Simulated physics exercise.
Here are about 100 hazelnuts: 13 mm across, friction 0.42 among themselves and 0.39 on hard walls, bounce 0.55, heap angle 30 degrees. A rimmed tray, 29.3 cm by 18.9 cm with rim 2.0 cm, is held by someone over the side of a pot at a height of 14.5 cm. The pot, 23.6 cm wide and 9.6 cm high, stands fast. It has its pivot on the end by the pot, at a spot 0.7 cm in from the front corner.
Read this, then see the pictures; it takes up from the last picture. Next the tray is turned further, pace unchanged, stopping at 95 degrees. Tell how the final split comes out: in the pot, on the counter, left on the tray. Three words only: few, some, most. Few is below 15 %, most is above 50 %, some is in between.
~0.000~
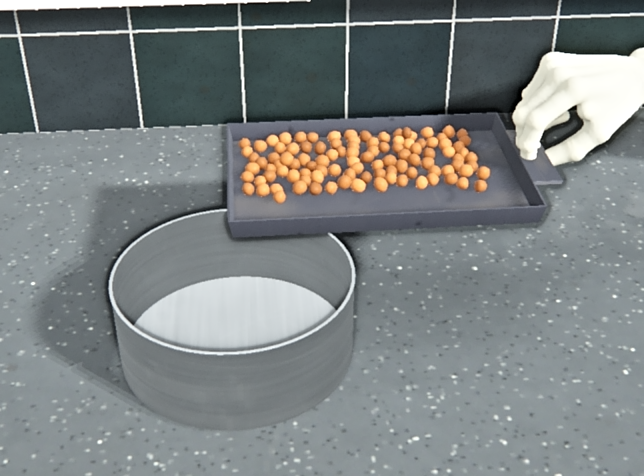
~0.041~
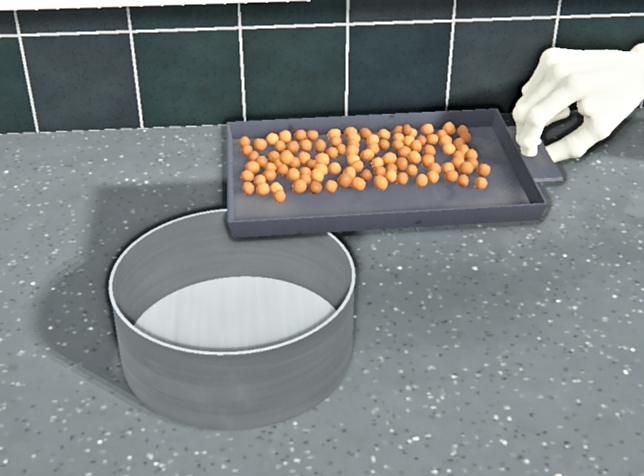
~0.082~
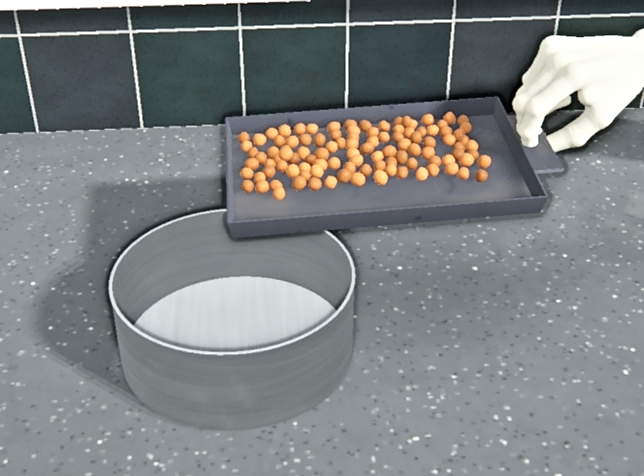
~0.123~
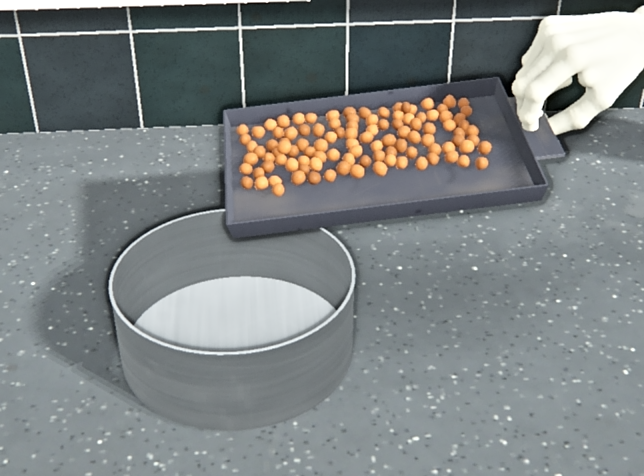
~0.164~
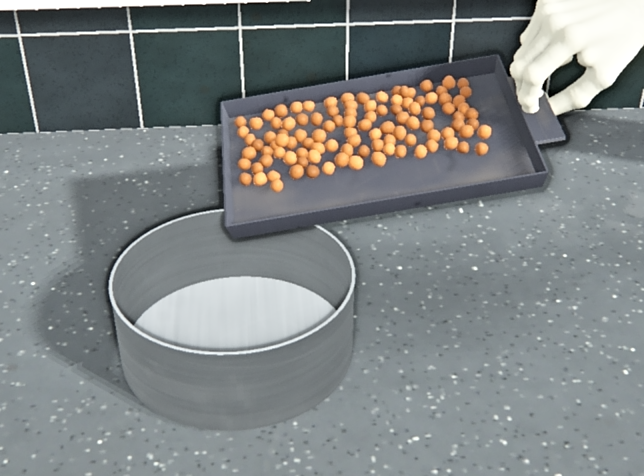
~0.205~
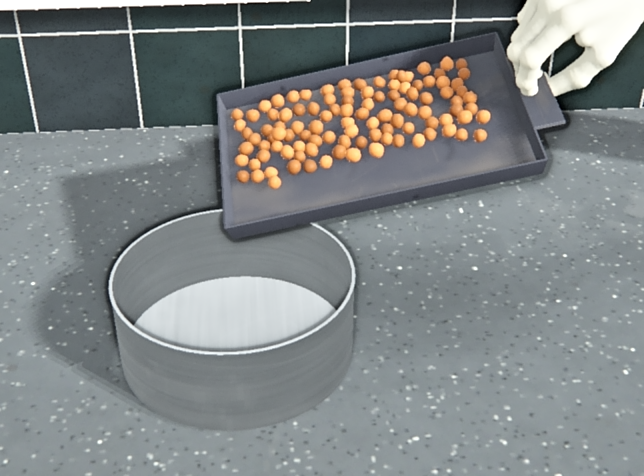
Pot - most, counter - few, tray - few.
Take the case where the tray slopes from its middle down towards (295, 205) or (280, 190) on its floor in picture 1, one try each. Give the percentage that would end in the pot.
About 100 and 75 per cent.
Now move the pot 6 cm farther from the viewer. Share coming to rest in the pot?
In that setup it would come to near 40 per cent.
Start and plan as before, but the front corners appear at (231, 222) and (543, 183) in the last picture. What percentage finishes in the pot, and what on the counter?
In the pot: 90 per cent; on the counter: 10 per cent.
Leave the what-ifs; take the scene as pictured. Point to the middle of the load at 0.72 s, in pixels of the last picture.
The load's centre is near (229, 208) at that time.
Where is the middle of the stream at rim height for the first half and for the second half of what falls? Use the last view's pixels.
I'd mark about (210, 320) for the first half, then (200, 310) for the second.
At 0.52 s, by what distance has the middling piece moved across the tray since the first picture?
It has moved some 10 cm from its start.
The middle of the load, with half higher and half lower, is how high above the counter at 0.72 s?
Some 18 cm.
Then, at 0.52 s, tilt 56 degrees; the tray holds 100 %, the pot 0 %.
After 0.72 s, tilt 81 degrees; the tray holds 75 %, the pot 15 %.
After 1.05 s, tilt 95 degrees; the tray holds 5 %, the pot 90 %.
By 2.0 s all is still; pot 100 %, counter 0 %, tray 0 %.
